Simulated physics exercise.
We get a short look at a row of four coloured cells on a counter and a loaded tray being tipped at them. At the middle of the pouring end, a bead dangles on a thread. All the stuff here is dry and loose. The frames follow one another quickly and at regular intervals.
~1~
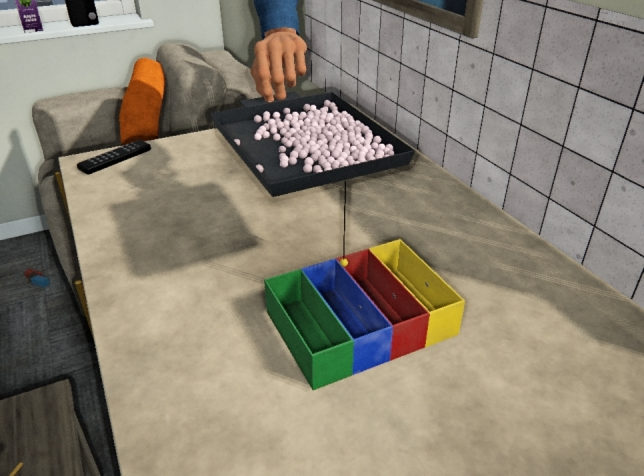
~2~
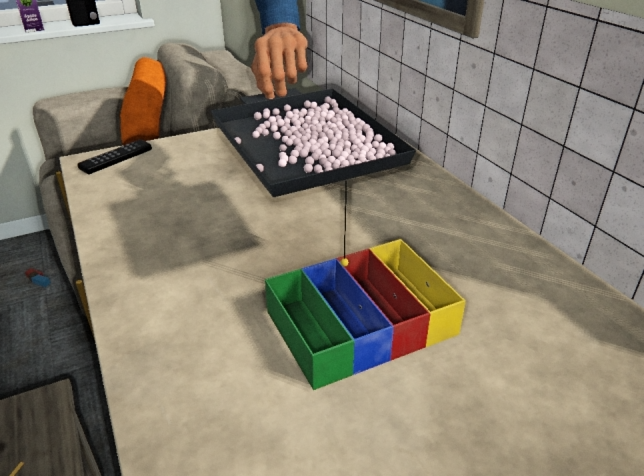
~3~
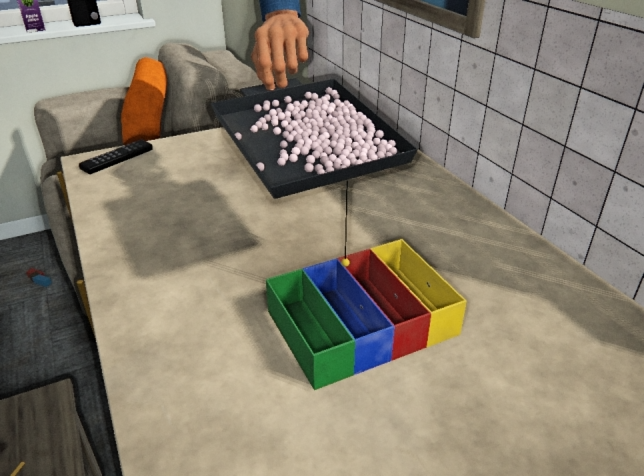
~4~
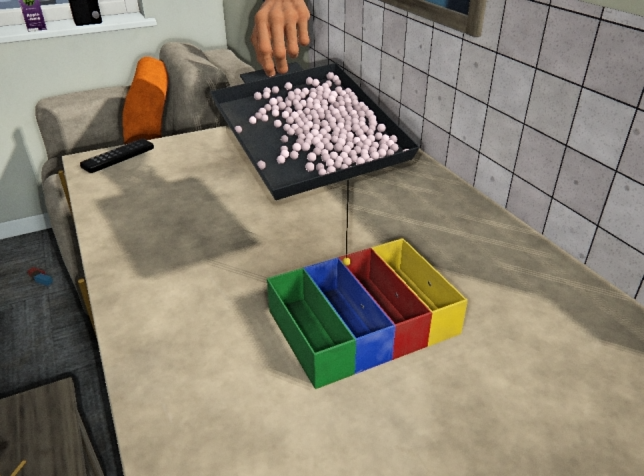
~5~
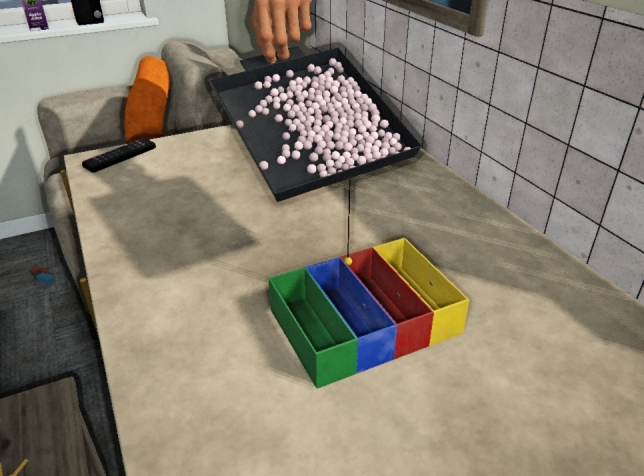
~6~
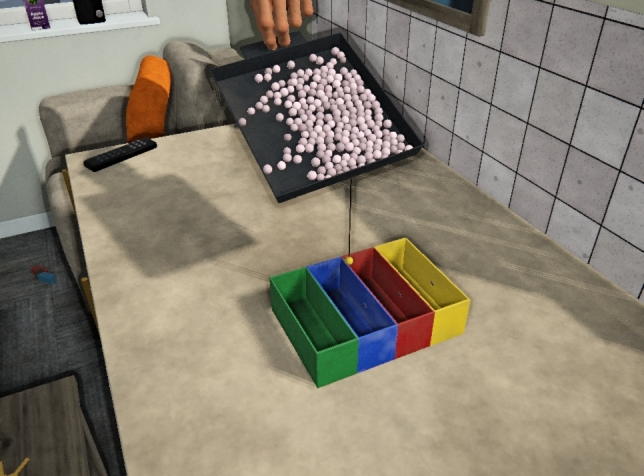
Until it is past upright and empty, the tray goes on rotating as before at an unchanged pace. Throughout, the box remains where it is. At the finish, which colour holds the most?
Green holds the most.
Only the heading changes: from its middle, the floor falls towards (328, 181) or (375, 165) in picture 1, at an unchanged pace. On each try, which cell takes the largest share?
The first time it is the green cell, and the second time it is that yellow cell.
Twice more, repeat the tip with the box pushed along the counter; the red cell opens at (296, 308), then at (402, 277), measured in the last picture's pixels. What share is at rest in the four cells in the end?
Some 90 percent, followed by some 30 percent.
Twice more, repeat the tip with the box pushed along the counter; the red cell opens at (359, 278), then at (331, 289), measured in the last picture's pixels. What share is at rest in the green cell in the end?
First position: Some 60 %; second position: Some 10 %.
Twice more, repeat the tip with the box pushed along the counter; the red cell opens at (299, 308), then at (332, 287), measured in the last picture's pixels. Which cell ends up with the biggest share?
First try: The cell in red; second try: The blue one.
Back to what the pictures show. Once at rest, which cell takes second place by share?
The blue one.
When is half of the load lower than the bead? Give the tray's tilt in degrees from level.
Somewhere around 90 degrees.
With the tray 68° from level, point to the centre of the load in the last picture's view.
Centre estimate: (313, 184).
Shortly afterwards, tray tipped steeply; the bulk on the tray; only a few in the green cell; only a few in the blue cell; near a quarter falling or outside the box.
Next, tray tipped past a quarter turn; only a few on the tray; near a third in the green cell; a little in the blue cell; only a few in the red cell; near half falling or outside the box.
Some moments later, tray tipped past a quarter turn; near half in the green cell; a little in the blue cell; only a few in the yellow cell; near a third falling or outside the box.
In the end, tray tipped past a quarter turn; near half in the green cell; a little in the blue cell; only a few in the yellow cell; none at all in the red cell; near a third outside the box.
